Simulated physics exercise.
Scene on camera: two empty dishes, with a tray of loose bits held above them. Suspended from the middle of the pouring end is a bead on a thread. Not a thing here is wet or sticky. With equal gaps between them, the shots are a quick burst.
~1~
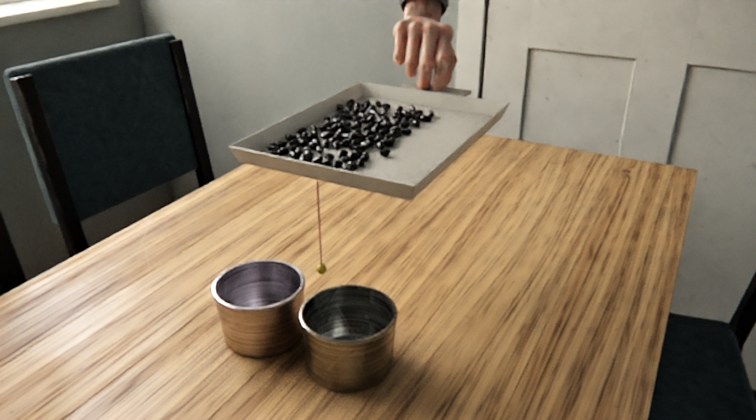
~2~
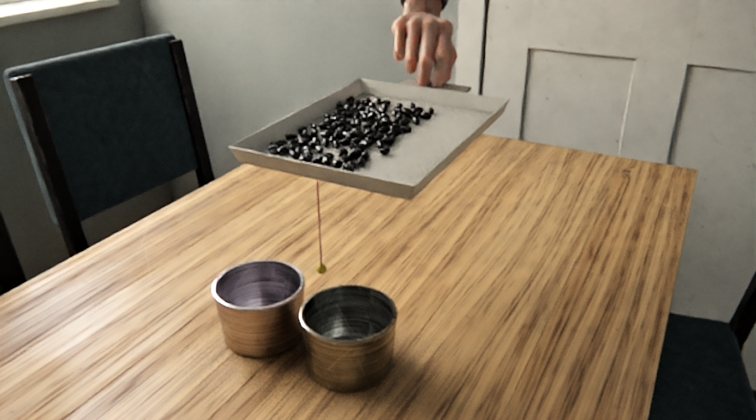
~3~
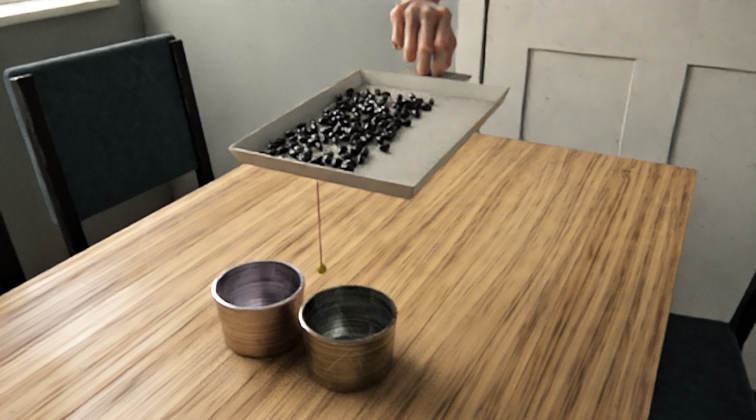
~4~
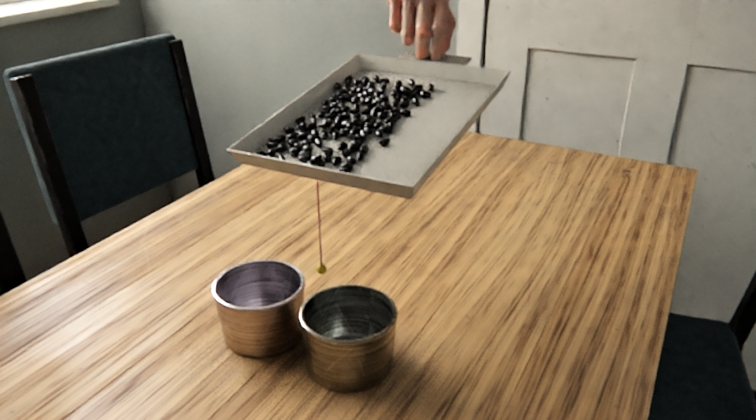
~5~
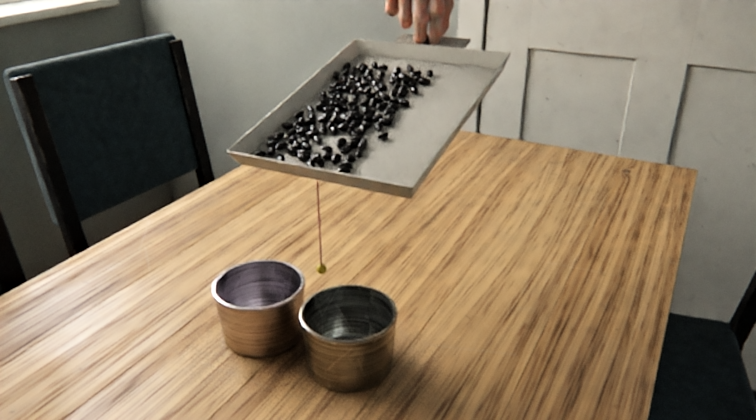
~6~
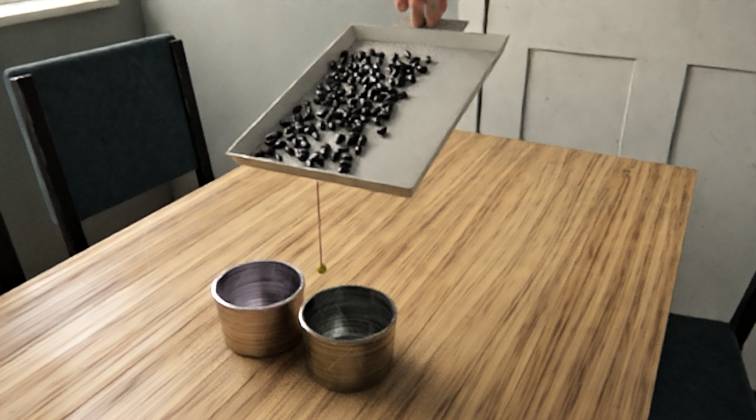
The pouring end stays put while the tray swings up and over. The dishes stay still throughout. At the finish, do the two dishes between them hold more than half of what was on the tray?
Yes.
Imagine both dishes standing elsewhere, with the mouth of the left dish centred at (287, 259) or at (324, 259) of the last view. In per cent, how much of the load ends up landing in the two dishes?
About 0 per cent, then about 0 per cent.
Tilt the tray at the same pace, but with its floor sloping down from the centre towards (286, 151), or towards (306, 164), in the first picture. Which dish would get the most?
It would be the left-side one to begin with, and after that the left-side one.
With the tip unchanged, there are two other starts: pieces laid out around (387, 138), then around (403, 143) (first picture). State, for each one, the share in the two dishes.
The first start yields 70 per cent, the second 70 per cent.
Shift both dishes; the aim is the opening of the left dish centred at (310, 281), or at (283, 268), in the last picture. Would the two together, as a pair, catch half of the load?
Short of half and then Short of half.
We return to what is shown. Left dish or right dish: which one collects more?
That's going to be the left-positioned one.
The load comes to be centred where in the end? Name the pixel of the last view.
The centre settles at about (261, 335).
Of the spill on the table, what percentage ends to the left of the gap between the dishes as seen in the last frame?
Near 80 %.
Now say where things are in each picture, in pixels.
In the first frame, corners of the pouring end near (238, 145) and (411, 181), level; middle of the load near (358, 132), black beans; left dish near (234, 327); right dish near (325, 360); bead on its thread near (322, 269).
In the second frame, corners of the pouring end near (238, 145) and (411, 181), level; middle of the load near (358, 130).
In the third frame, corners of the pouring end near (237, 146) and (410, 181), tipped barely, level across its low end; middle of the load near (358, 125).
In the fourth frame, corners of the pouring end near (236, 147) and (409, 182), tipped a little, level across its low end; middle of the load near (357, 117).
In the fifth frame, corners of the pouring end near (235, 149) and (408, 182), tipped a little, level across its low end; middle of the load near (355, 109).
In the sixth frame, corners of the pouring end near (235, 150) and (407, 182), tipped clearly, level across its low end; middle of the load near (354, 101); left dish near (234, 327); right dish near (325, 360).
Shortly afterwards, tray tipped steeply; all but a few on the tray; only a few in the air.
Next, tray tipped right over; near a third on the tray; only a few in the right dish; near a quarter in the left dish; near a quarter outside both; a little in the air.
Some moments later, tray tipped past a quarter turn; a little in the right dish; near half in the left dish; near a third outside both.
In the end, tray tipped past a quarter turn; a little in the right dish; near half in the left dish; near a third outside both.
